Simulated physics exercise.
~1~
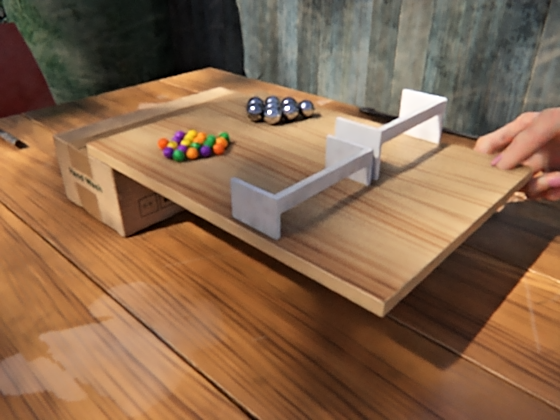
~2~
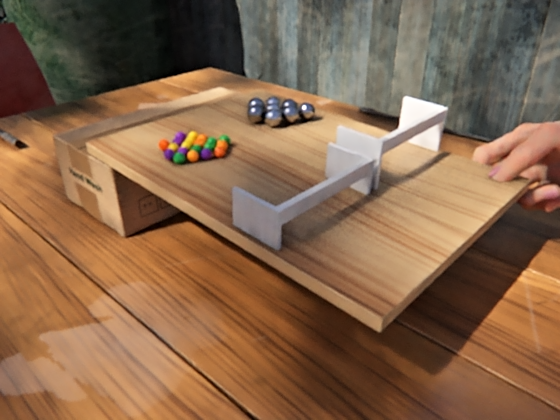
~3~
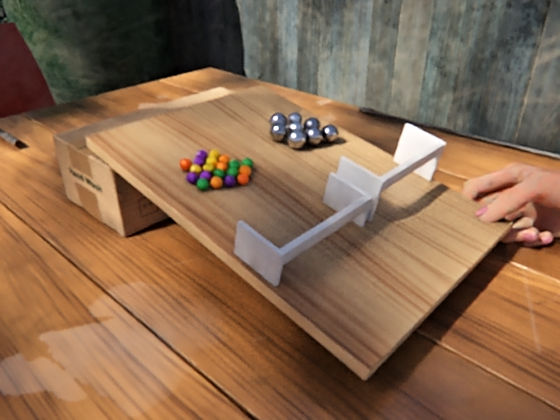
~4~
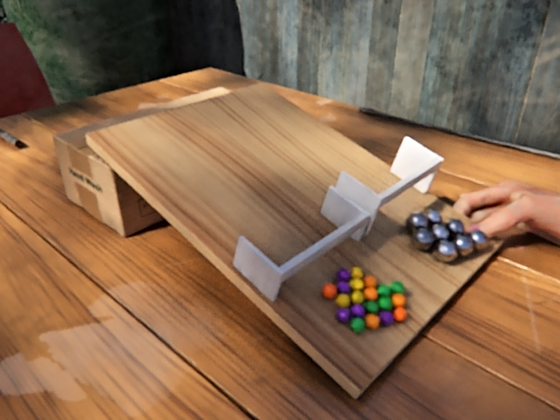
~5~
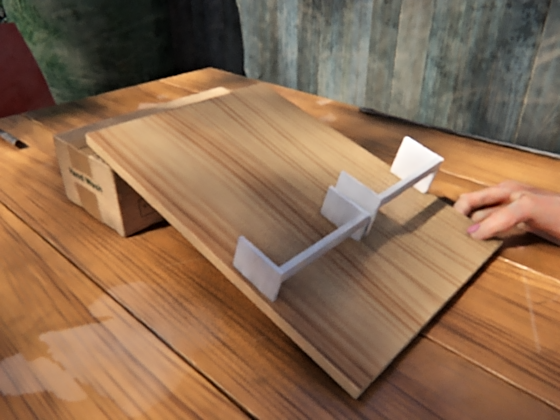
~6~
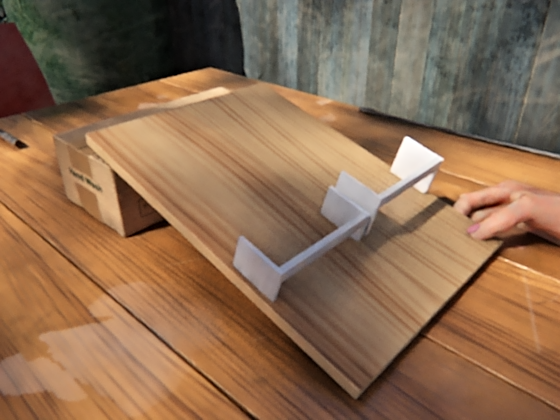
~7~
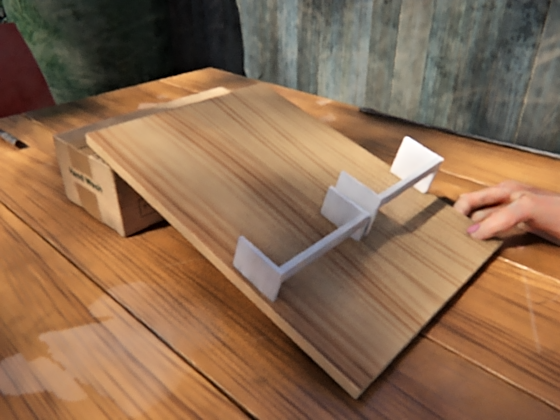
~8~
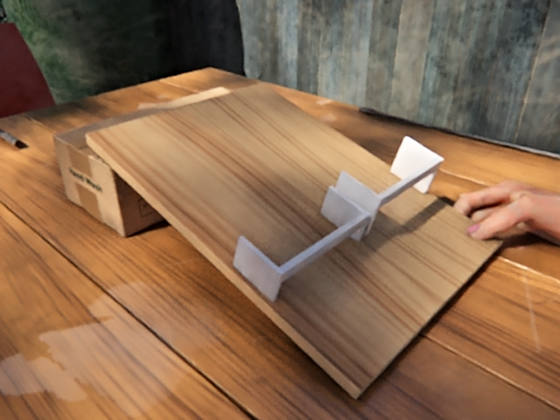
At the start, a wooden board rests with one end on a cardboard box and the other held up by a hand at the right, above a wooden table. A cluster of small colourful balls sits nearer the viewer, and a group of shiny metallic balls sits farther back, with white gates across the board. The hand lowers its end, the board tilts, and both groups begin moving down to the right. They pass beneath the bars and reach the lower part of the board, then go out of sight. The board stays tilted and empty of balls, the hand still at its edge.
